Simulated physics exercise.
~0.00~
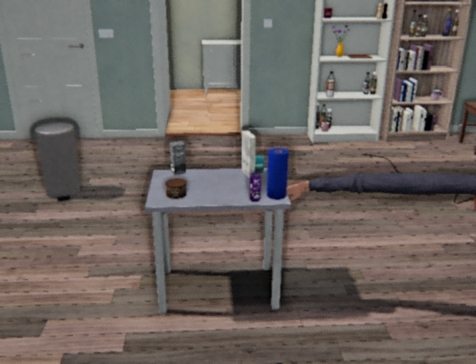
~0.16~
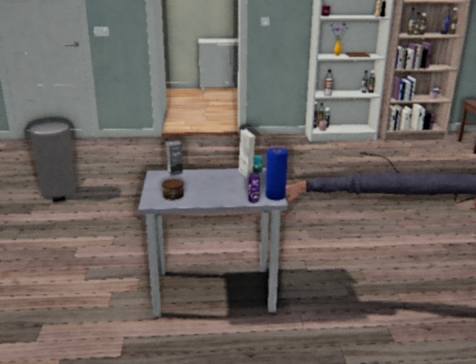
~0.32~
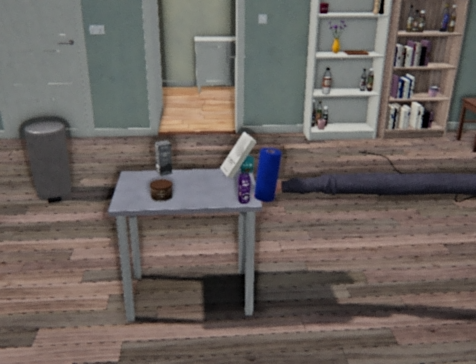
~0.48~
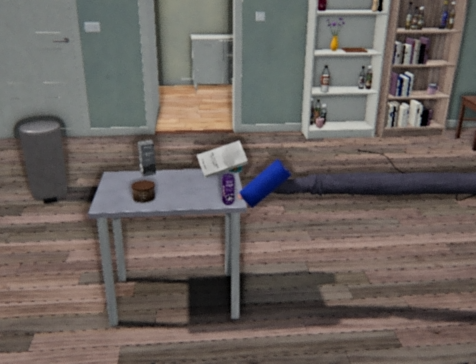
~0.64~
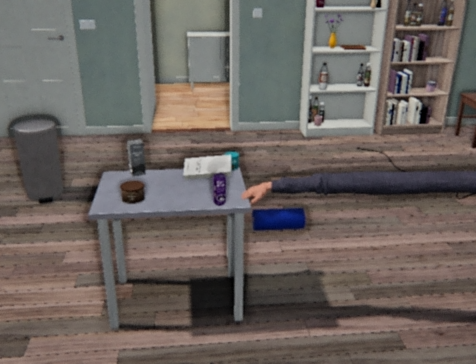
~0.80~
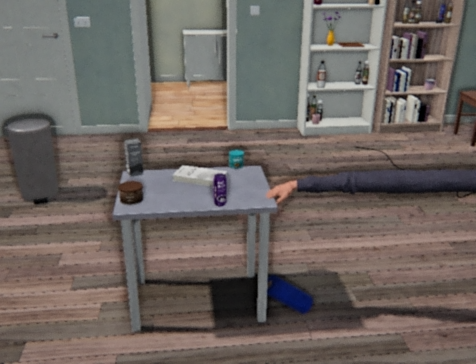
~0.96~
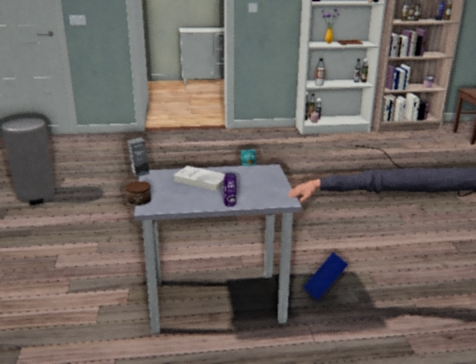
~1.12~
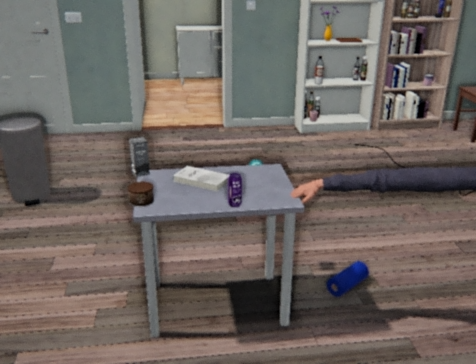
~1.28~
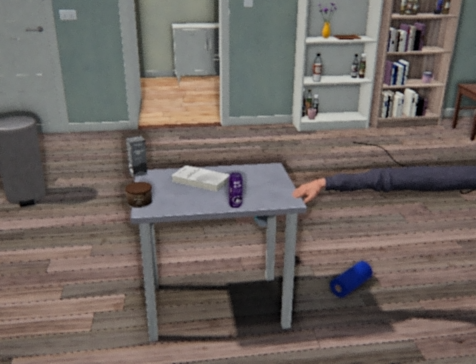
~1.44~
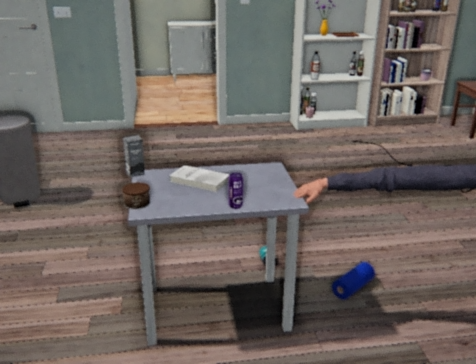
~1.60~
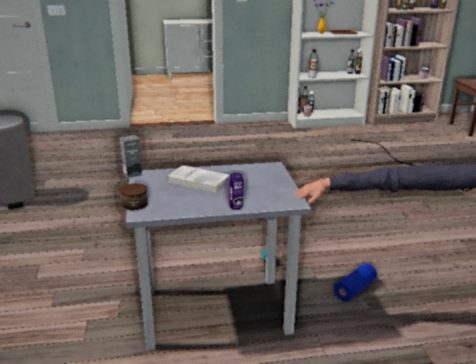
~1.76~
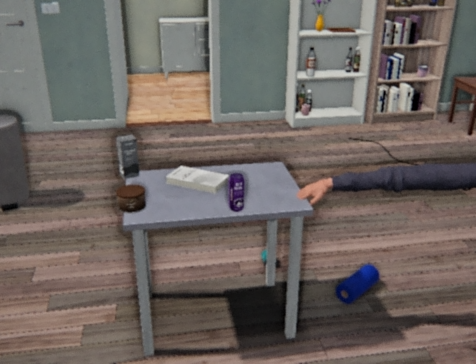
The clip shows a small table holding several items, with an outstretched arm at its right, sliding left and then back right. The white book topples onto the tabletop, the blue roll tumbles to the floor, and the turquoise tin falls behind, while the purple can stays upright.
